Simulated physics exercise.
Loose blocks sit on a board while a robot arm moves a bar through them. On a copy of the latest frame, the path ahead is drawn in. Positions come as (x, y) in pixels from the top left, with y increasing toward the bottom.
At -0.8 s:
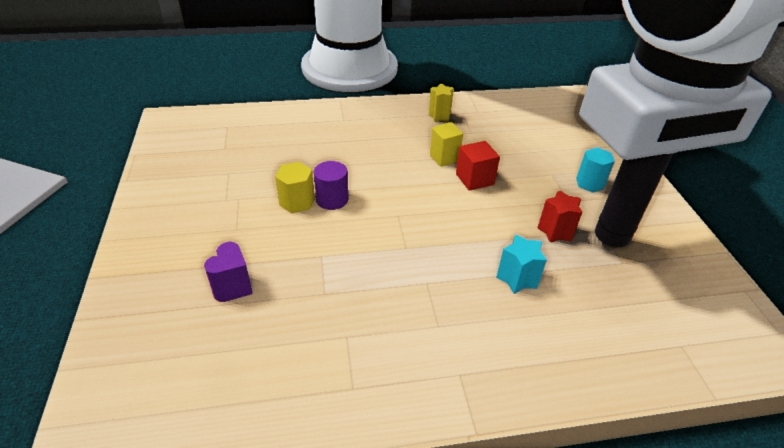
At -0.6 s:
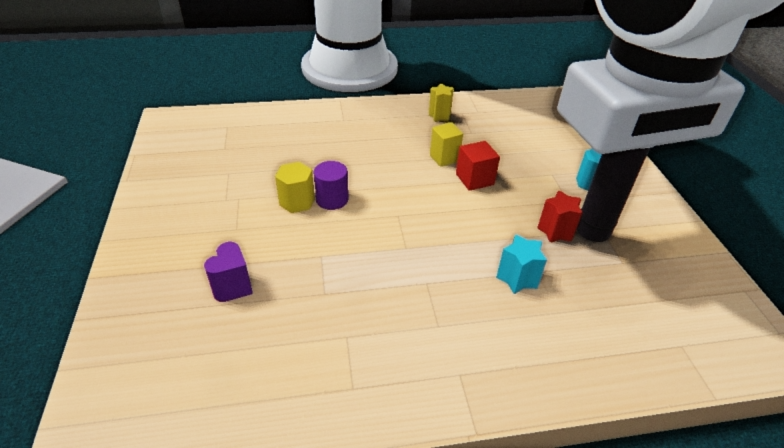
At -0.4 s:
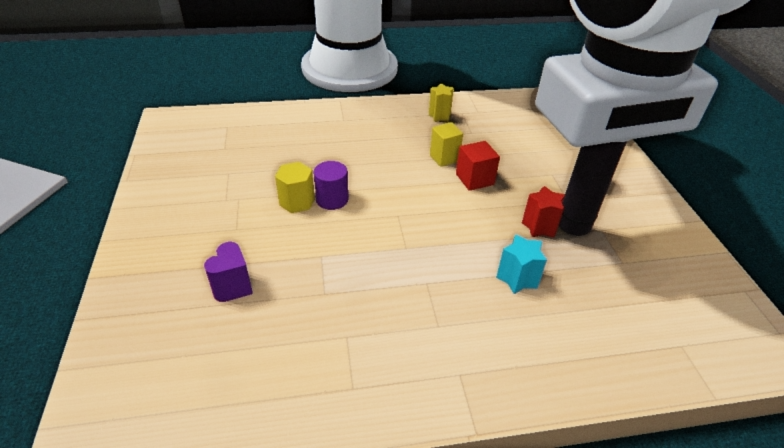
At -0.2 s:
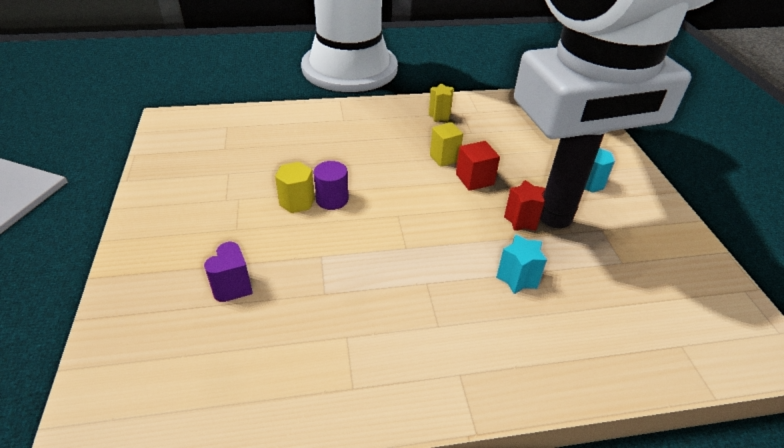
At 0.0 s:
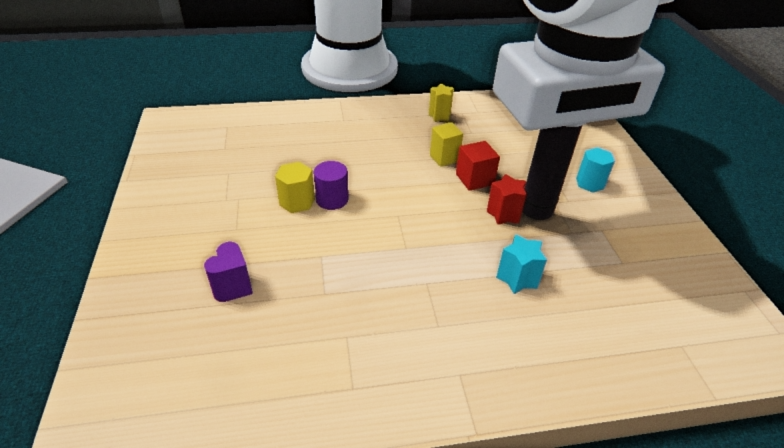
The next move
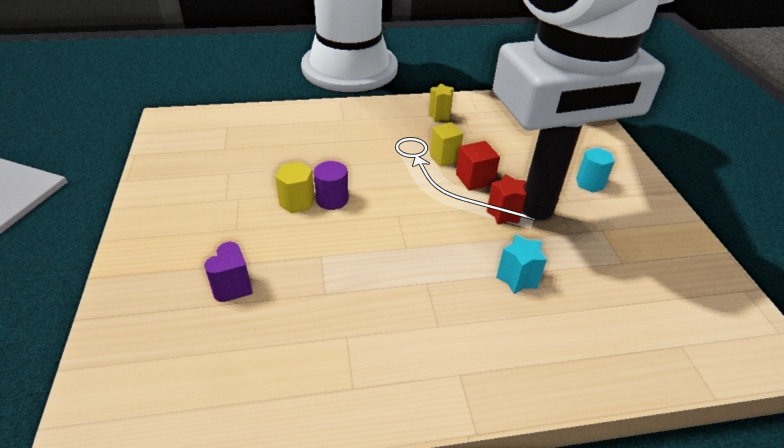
Robot arm sliding a black bar leftward across a wooden board, pushing a red star block toward a red cube.
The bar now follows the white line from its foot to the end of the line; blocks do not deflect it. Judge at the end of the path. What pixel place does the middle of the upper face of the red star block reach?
If I read the scene right, the answer is (406, 157).
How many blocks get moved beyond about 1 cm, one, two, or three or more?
Blocks that move over 1 cm: One.
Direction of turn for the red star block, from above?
Prediction: Counterclockwise.
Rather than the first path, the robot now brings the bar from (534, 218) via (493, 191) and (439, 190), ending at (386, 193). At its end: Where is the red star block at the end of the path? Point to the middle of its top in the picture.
At roughly (479, 179).
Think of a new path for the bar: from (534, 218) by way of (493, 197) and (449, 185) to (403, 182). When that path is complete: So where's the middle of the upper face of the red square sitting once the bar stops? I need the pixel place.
Near (462, 140).
Path on the board, from (534, 218) over (476, 202) and (429, 179) to (412, 147).
On the path given first. One third of the way, bar (476, 194); red star block (450, 169).
Two thirds of the way, bar (430, 170); red star block (407, 158), turned 40° anticlockwise.
At the end, bar (412, 139); yellow square in place; red star block (406, 157), turned 40° anticlockwise.
